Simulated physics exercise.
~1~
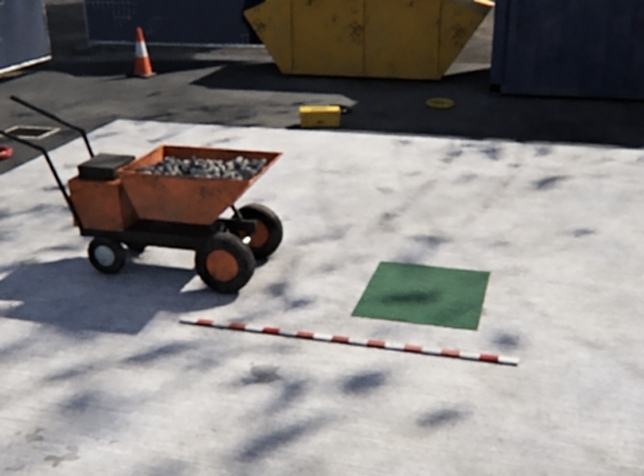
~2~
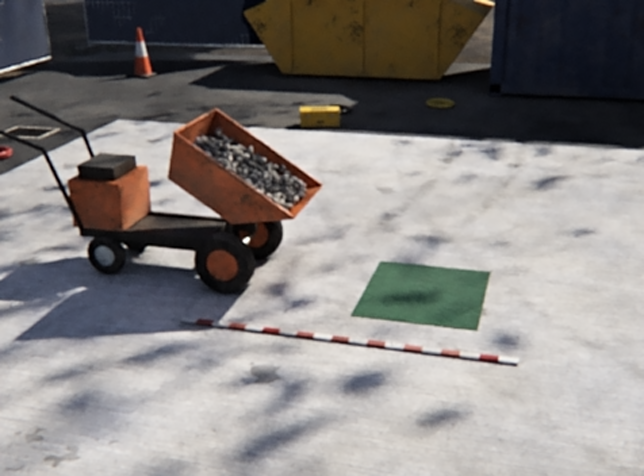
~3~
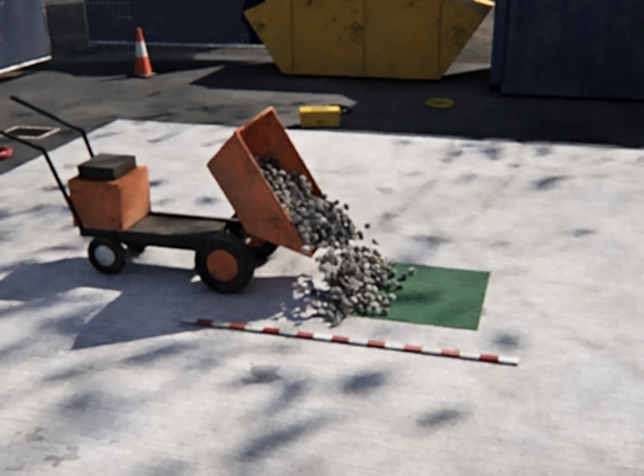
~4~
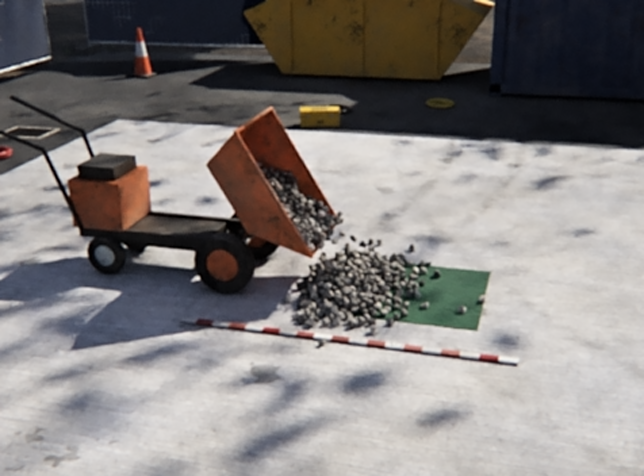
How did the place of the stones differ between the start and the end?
At the start the stones all sat in the level skip of the orange barrow. By the end many had moved right and down into a heap on the ground, partly over the left side of the green sheet, while the rest stayed in the tipped skip.
On a sunlit paved yard, a small orange motor barrow tipped its skip forward in stages, and grey stones slid out to the right, heaping up mostly short of a green sheet, with some on it and many still in the raised skip.
